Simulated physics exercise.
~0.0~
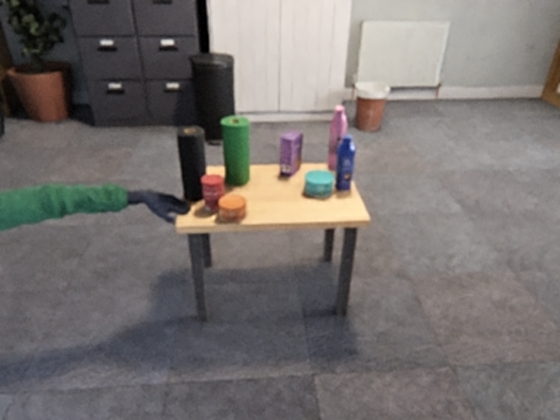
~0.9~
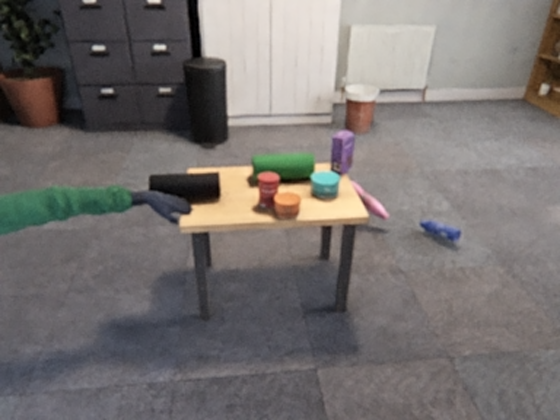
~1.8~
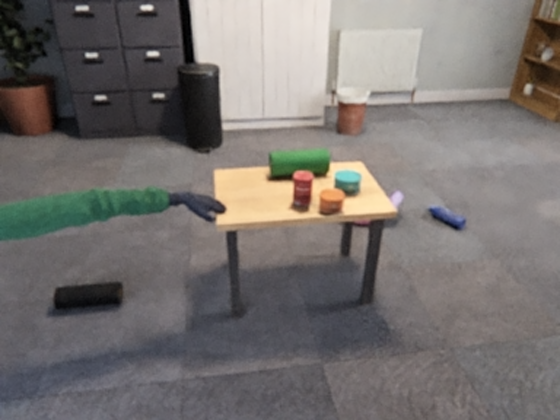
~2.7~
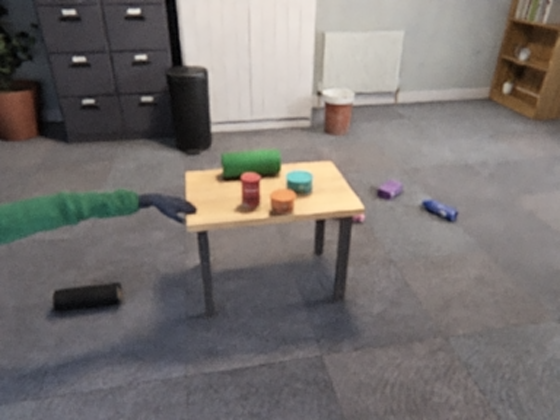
At the start, bottles, tubs, a tin, a carton and two upright rolls stand on a light wooden table, with a green-sleeved, dark-gloved arm reaching to its left edge. As the table is jolted, the black and green rolls tip onto their sides, and the blue and pink bottles end up off the right side. The black roll then drops to the floor on the left, and the purple carton falls on the right. The table shifts right, then back left. Finally, the green roll lies on the tabletop beside the upright red tin and the turquoise and orange tubs.
